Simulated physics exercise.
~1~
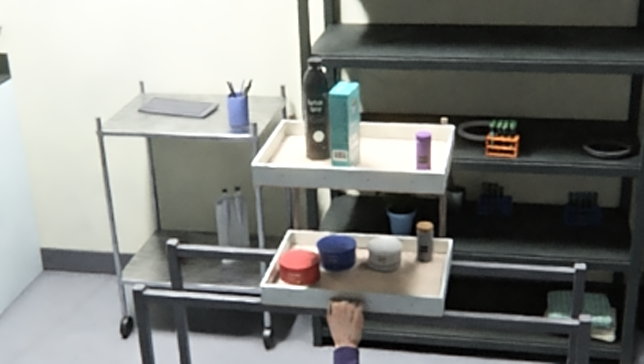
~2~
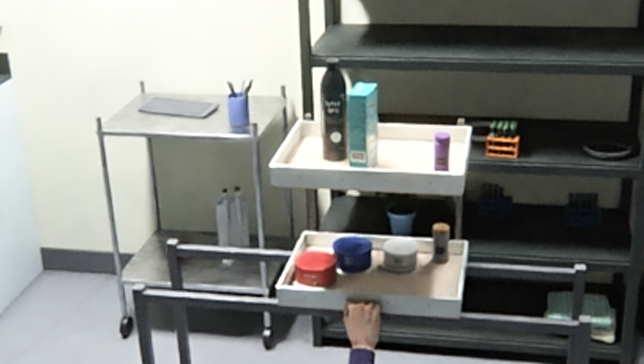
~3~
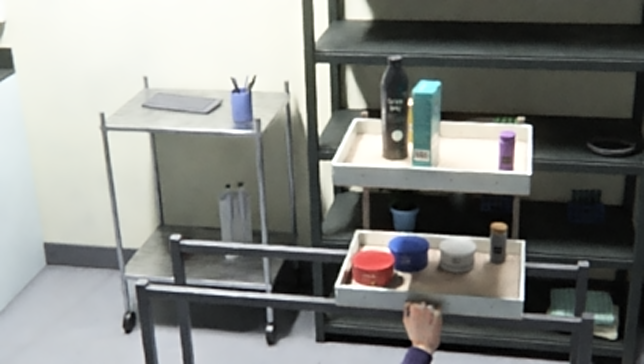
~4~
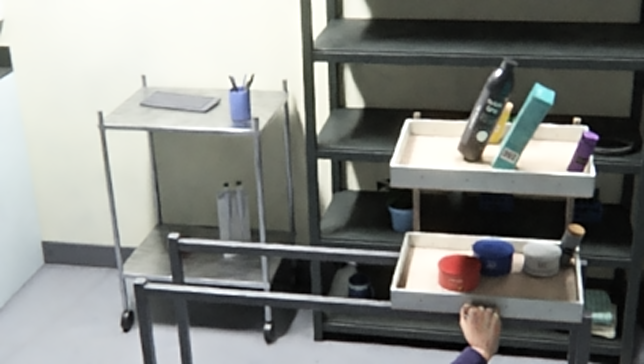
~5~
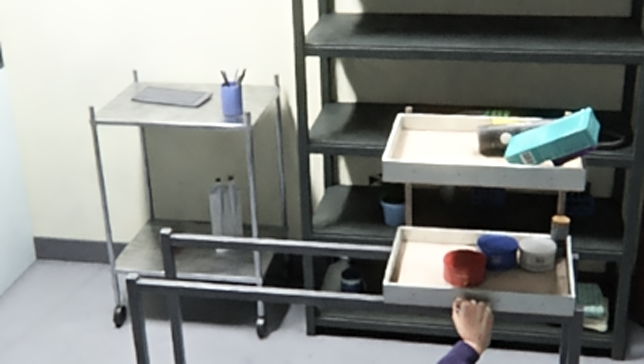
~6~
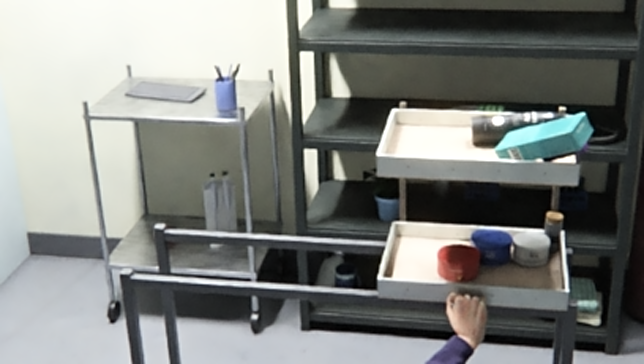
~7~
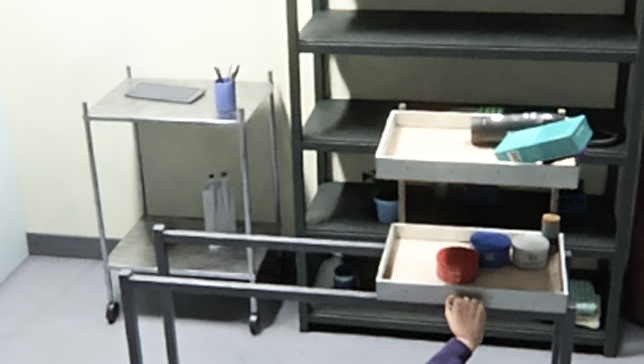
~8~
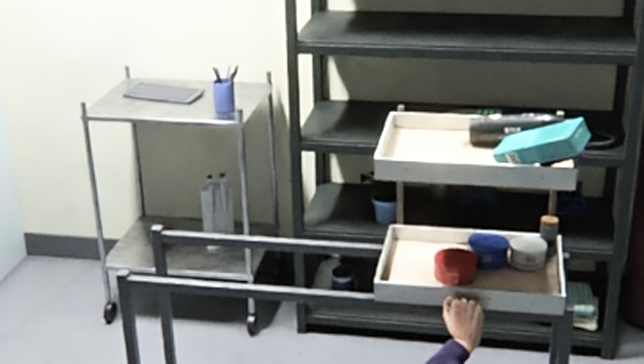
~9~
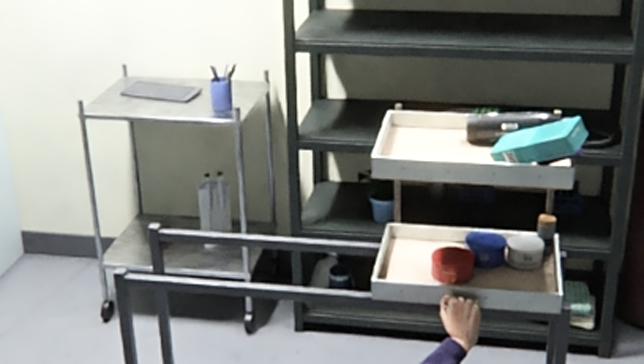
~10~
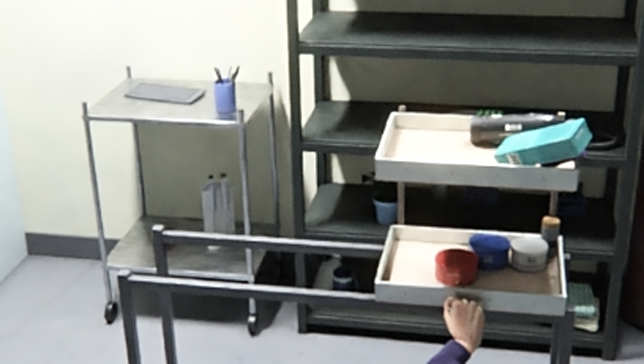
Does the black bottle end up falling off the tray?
No, the black bottle tips over onto its side but stays on the top tray, lying by the turquoise packet.
